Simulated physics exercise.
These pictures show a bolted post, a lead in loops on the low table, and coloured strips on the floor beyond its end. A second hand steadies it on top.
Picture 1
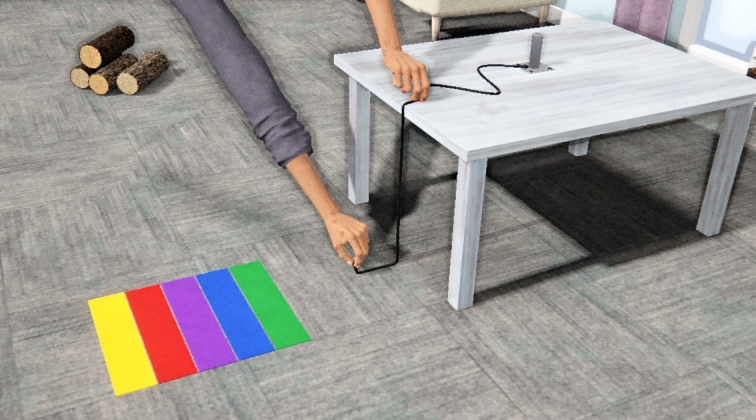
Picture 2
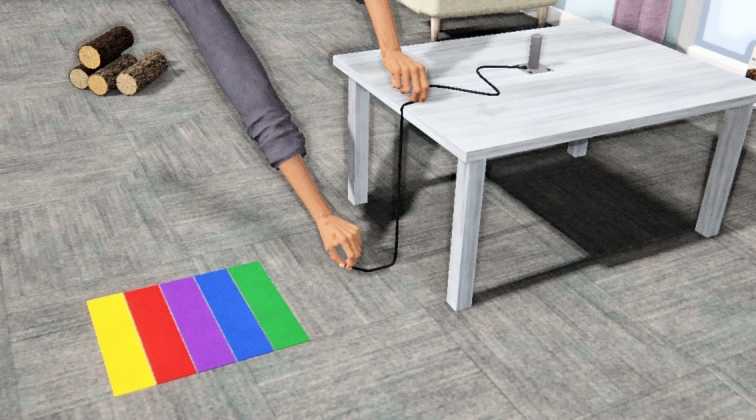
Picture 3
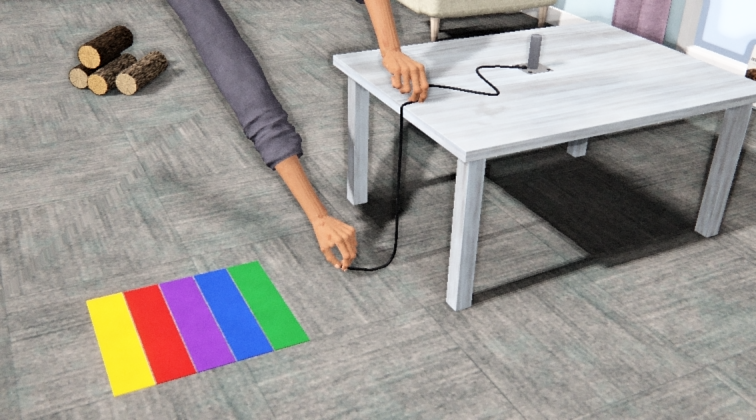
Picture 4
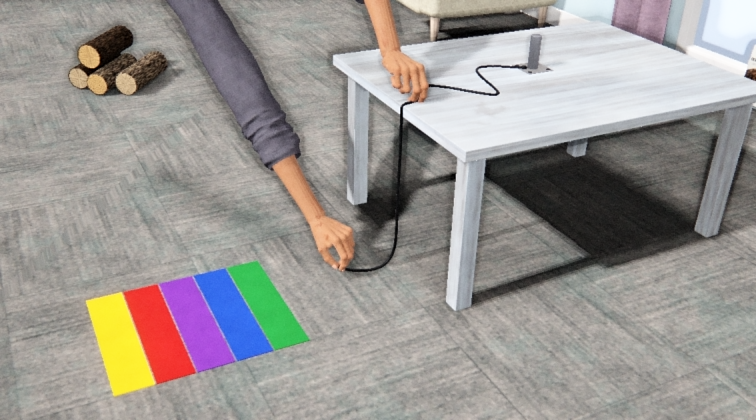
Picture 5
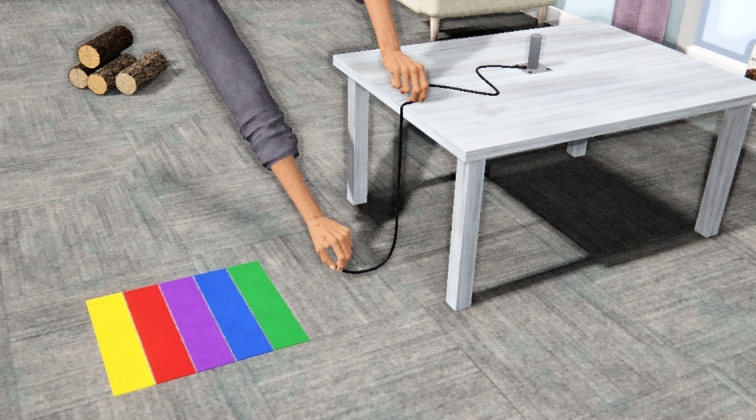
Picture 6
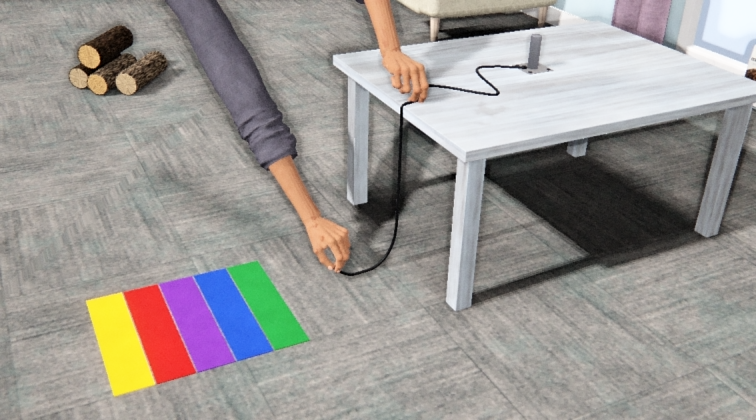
Two hands hold a thin black lead at a low whitewashed table in a grey-carpeted room, seen from above at an angle. The lead loops across the tabletop from a small grey upright piece and hangs over the left edge, with yellow, red, purple, blue and green strips lying at lower left and cut logs behind. The lower hand shifts its end slightly left, while the upper hand and view stay still.
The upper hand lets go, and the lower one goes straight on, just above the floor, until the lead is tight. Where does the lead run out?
Over yellow.
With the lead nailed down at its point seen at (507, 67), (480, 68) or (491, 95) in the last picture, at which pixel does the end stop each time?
The places are (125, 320), (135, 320) and (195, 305).
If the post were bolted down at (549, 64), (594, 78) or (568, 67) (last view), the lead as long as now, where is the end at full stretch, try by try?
In that order: (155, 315), (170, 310) and (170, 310).
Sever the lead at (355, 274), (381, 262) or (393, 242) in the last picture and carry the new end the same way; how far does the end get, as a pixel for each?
The places are (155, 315), (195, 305) and (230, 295).
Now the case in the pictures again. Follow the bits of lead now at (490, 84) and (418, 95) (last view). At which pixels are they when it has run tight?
Near (452, 86) and (345, 138).
Soon after, end near (195, 303); over purple.
After that, end near (146, 315); over red.
At the stop, end near (117, 323); over yellow. The end stops over the yellow strip.
